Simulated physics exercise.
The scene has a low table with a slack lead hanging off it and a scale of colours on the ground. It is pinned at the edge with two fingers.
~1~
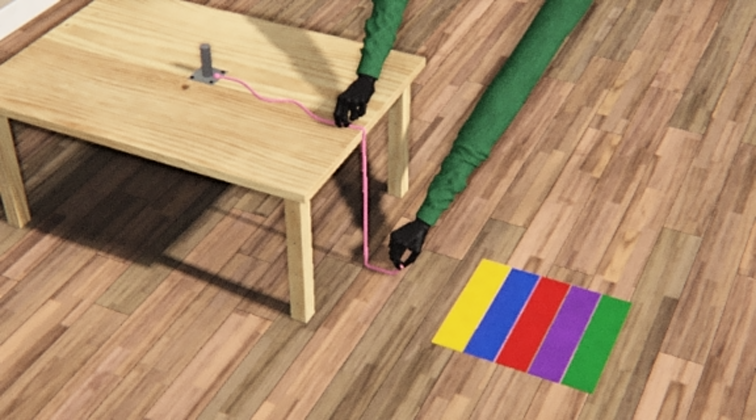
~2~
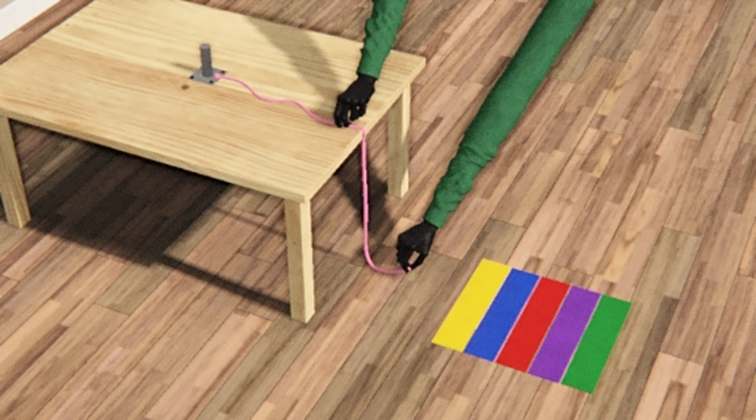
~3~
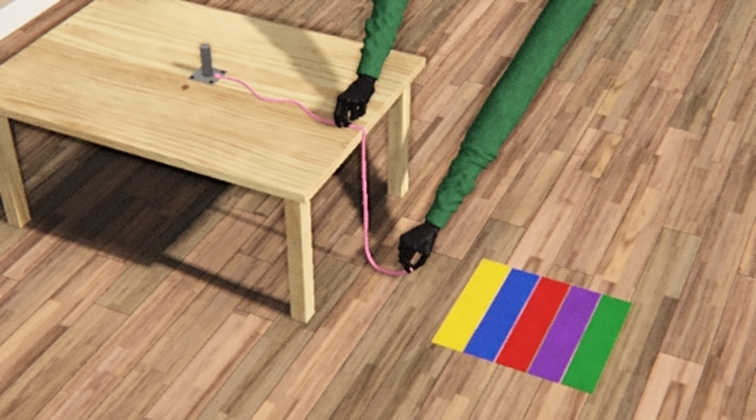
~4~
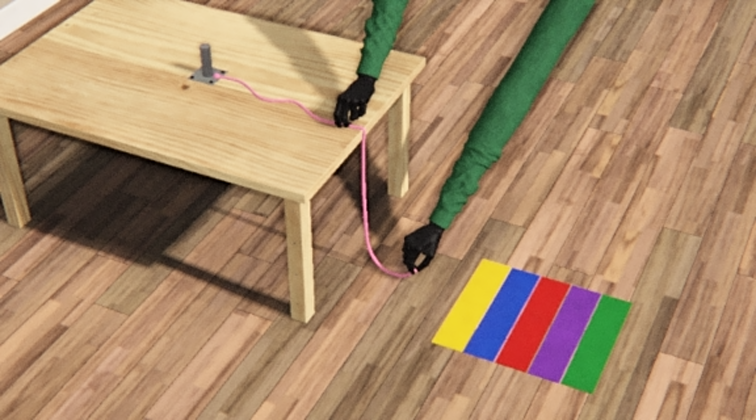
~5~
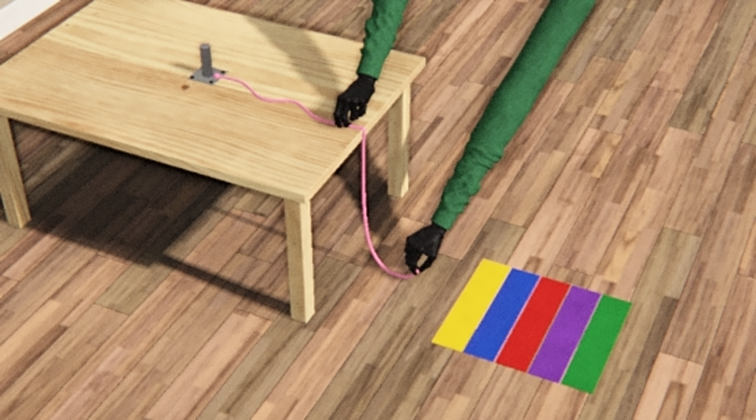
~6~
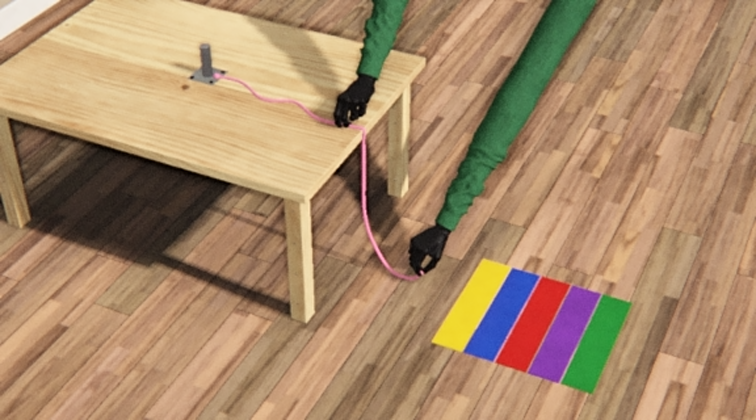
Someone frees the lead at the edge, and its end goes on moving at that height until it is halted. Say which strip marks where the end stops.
The blue strip marks it.
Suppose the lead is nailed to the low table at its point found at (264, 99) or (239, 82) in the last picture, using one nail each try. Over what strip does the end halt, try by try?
Blue; blue.
Early on, end near (445, 280); short of the strips.
Midway, end near (484, 292); over yellow.
At the end of the slack, end near (508, 299); over blue. It gets as far as the blue strip.
